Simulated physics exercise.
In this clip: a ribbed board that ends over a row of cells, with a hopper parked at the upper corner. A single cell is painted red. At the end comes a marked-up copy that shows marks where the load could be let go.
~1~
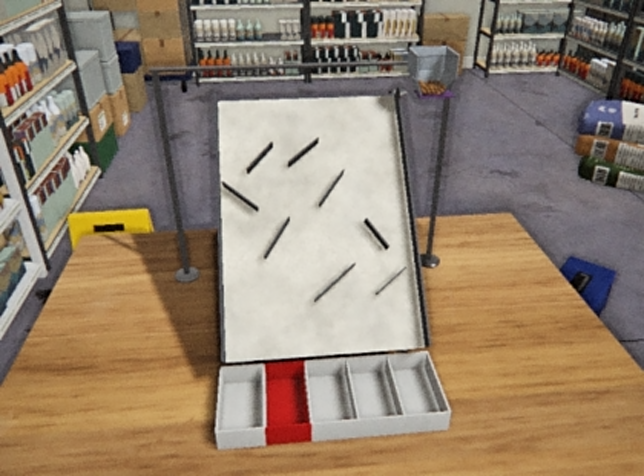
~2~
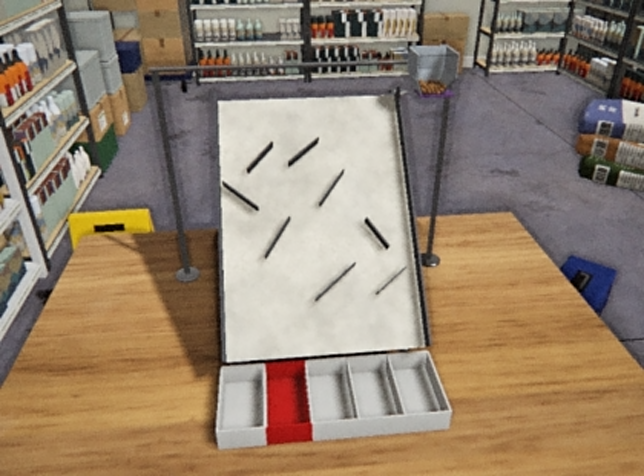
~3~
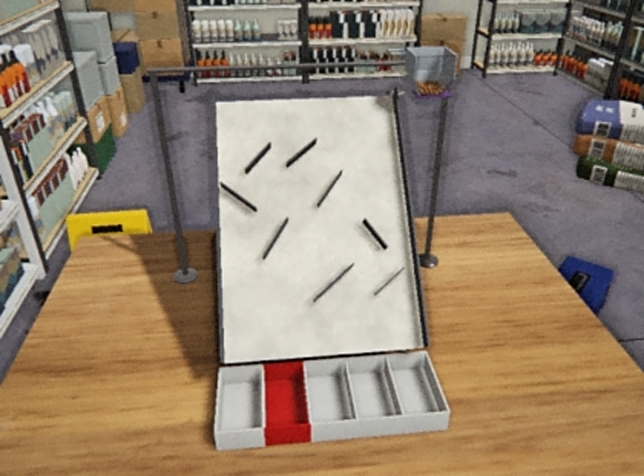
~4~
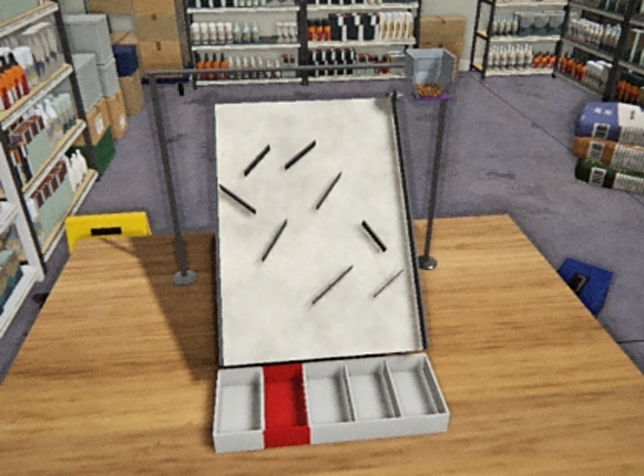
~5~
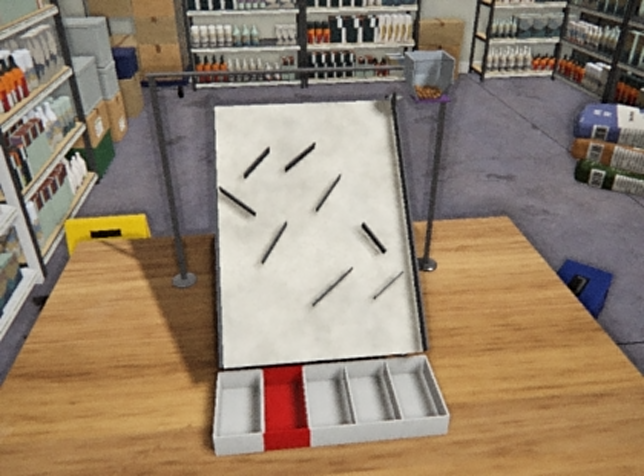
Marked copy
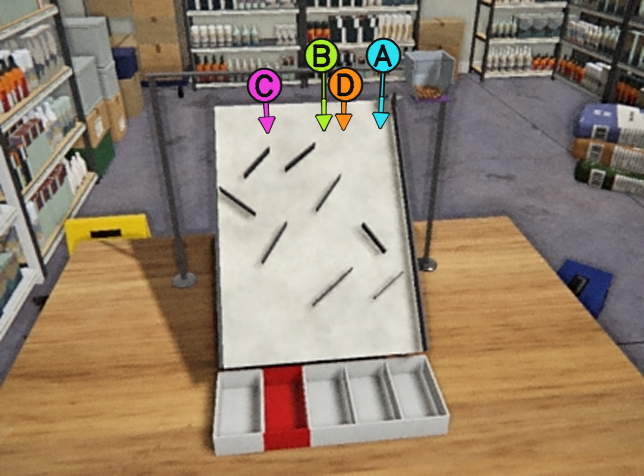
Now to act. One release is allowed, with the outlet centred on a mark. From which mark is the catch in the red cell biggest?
The answer is mark B.
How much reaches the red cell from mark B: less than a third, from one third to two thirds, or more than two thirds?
From one third to two thirds.
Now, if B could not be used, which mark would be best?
The answer is D.
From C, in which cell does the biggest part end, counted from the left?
The first.
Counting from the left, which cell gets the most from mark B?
The second.
On the marked copy, mark A meets the board at (380, 122); mark B meets the board at (323, 124); mark C meets the board at (267, 127); mark D meets the board at (343, 124).
With A, a stray few in the red cell, most in other cells, a small part held on the board, a small part outside the box.
With B, about half in the red cell, about half in other cells, a stray few outside the box.
With C, a stray few in the red cell, nearly all in other cells.
With D, about a quarter in the red cell, about half in other cells, a stray few held on the board, a small part outside the box.
